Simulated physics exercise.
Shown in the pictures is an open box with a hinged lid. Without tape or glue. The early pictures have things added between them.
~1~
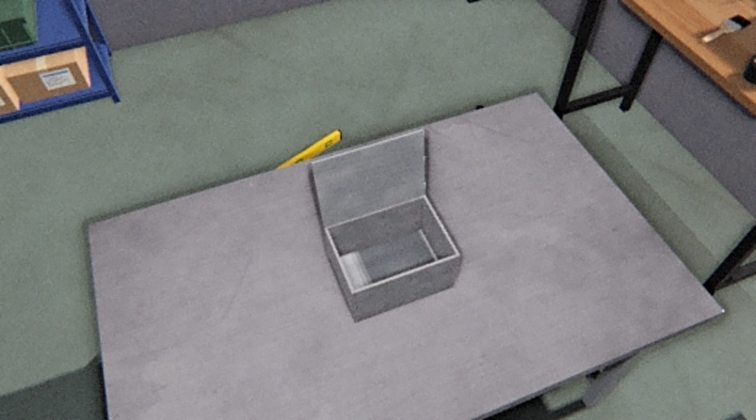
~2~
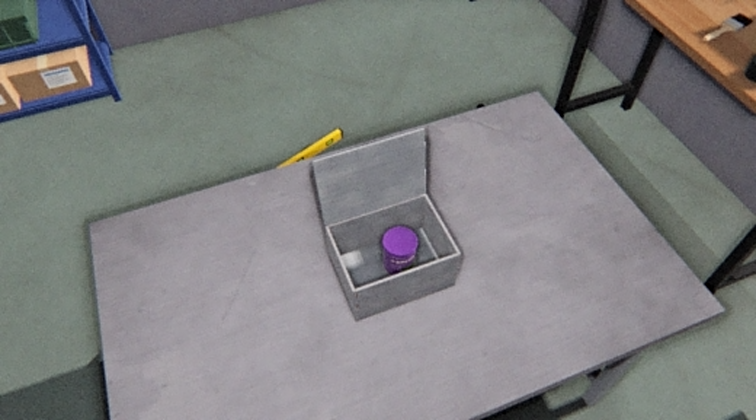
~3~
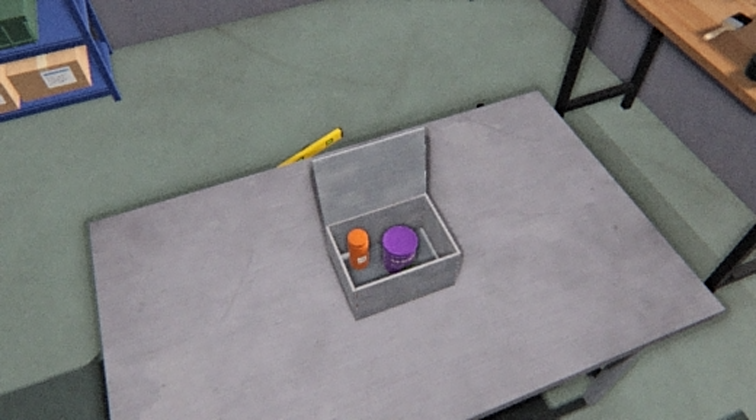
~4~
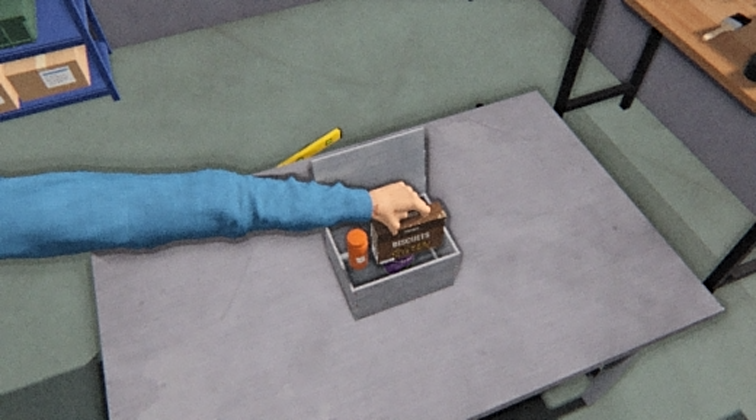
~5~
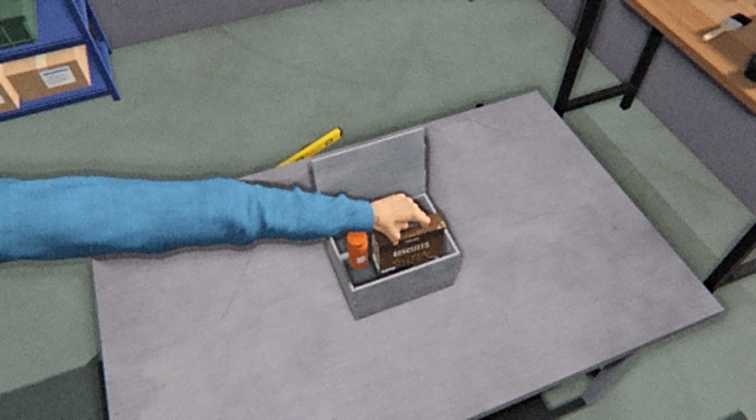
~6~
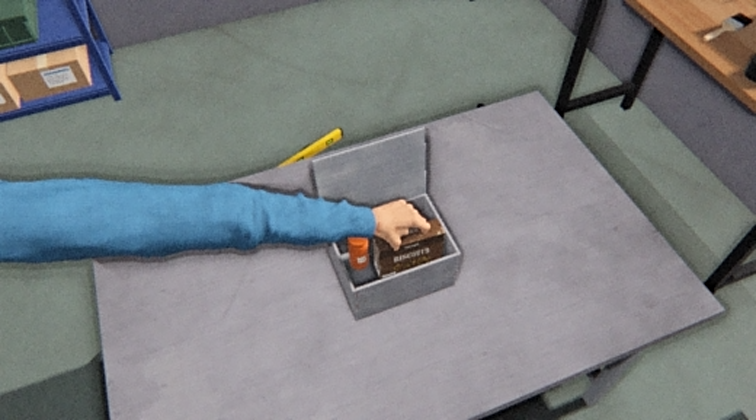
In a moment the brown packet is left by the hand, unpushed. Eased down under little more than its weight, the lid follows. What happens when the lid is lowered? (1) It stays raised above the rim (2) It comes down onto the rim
2, it comes down onto the rim.
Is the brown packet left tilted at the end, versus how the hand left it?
Result: The brown packet remains as it was set.
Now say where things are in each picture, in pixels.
The last thing is not in view yet, in the first frame.
The last thing is not in view yet, in the second frame.
The last thing is not in view yet; orange shaker (358, 250), in the third frame.
Still above its spot; brown packet (408, 234); orange shaker (358, 250), in the fourth frame.
Still above its spot; brown packet (408, 244); orange shaker (358, 250), in the fifth frame.
Put in, still held; brown packet (408, 249); orange shaker (358, 250), in the sixth frame.
Then, 0.90 s after the last picture, lid starting down; brown packet slid about its own width near (407, 274).
Then, 1.60 s after the last picture, lid 57° above the rim; brown packet slid about its own width near (407, 274).
Then, 2.00 s after the last picture, lid 14° above the rim; brown packet slid about its own width near (407, 274).
At rest, lid shut; moved from the start, brown packet; the other 2 in place. Seen from the same camera at the end, brown packet near (407, 274).
